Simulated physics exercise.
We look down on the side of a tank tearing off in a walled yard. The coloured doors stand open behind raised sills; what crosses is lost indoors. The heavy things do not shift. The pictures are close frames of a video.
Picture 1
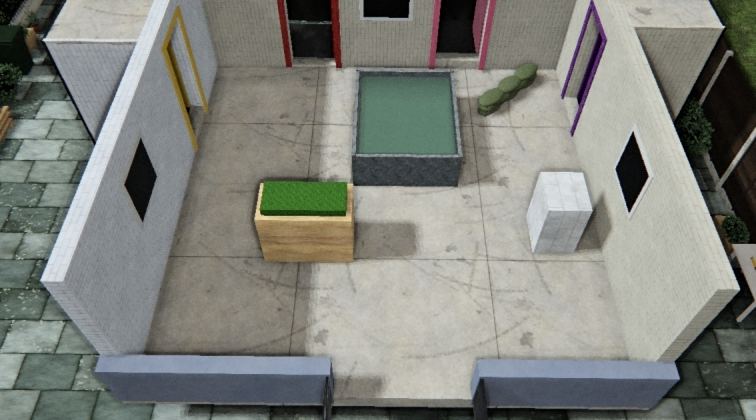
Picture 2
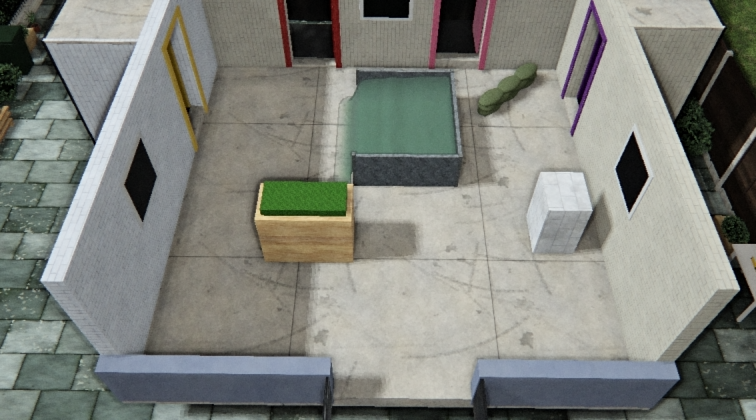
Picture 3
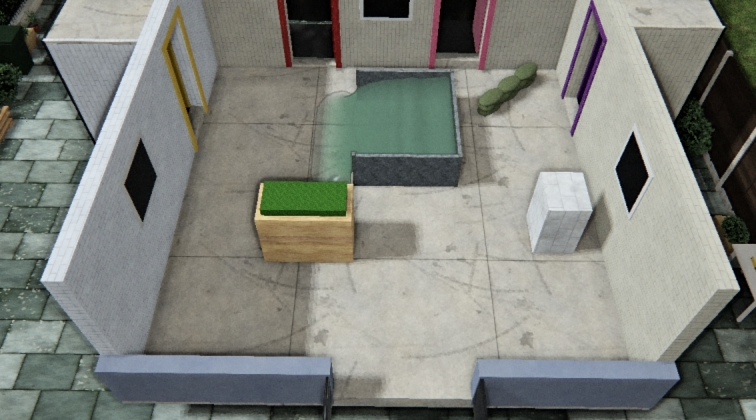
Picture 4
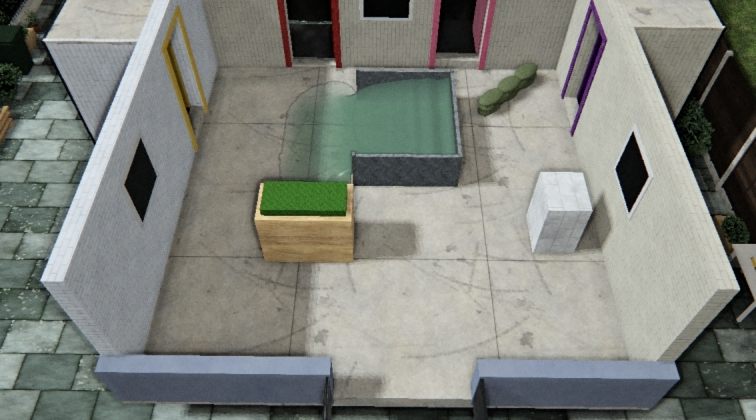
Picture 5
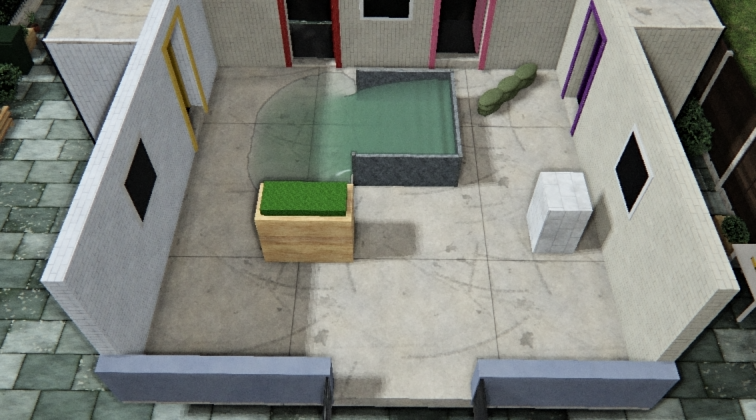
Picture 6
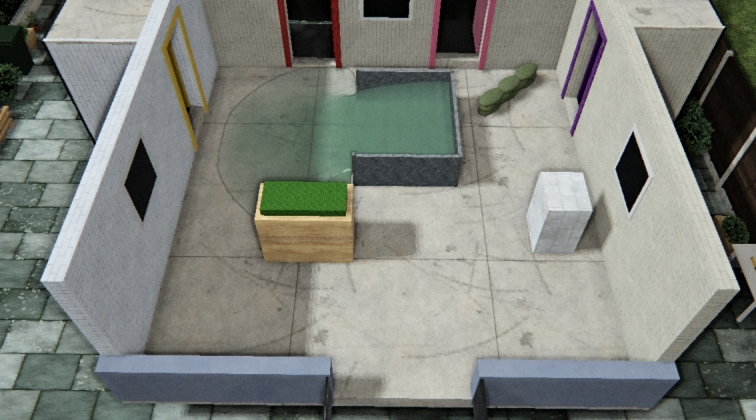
Green water in a grey tank pouring out through its open left side and spreading leftward across the walled yard's paved floor.
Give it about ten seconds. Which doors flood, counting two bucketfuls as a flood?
One by one: The yellow door floods; the purple door holds within the limit; the red door floods; the pink door holds within the limit.
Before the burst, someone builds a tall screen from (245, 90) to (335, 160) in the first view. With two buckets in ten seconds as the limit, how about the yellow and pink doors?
Then: The yellow door lets less in; the pink door takes less.
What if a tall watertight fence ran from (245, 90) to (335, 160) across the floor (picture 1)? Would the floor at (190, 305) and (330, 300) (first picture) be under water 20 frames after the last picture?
One after the other: Covered, dry.
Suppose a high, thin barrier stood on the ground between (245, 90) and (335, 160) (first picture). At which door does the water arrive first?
It is the door marked red.
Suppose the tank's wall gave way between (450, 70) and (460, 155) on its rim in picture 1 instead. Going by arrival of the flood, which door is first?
First comes the purple one.
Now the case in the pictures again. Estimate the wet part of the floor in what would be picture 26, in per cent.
Close to 40 %.
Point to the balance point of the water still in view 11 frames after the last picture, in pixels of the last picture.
Roughly at (288, 146).
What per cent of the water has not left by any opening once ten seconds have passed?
Close to 88 %.
A moment on, water covers 30 % of the floor; the yellow door over two buckets in, the purple door not reached, the red door wet at the sill, nothing in, the pink door not reached.
Next, water covers 30 % of the floor; the yellow door far over two buckets in, the purple door not reached, the red door under two buckets in, the pink door not reached.
Then, water covers 40 % of the floor; the yellow door far over two buckets in, the purple door not reached, the red door under two buckets in, the pink door not reached.
Later, water covers 75 % of the floor; the yellow door far over two buckets in, the purple door not reached, the red door over two buckets in, the pink door wet at the sill, nothing in.
In the end, water covers 95 % of the floor; the yellow door far over two buckets in, the purple door wet at the sill, nothing in, the red door over two buckets in, the pink door wet at the sill, nothing in.
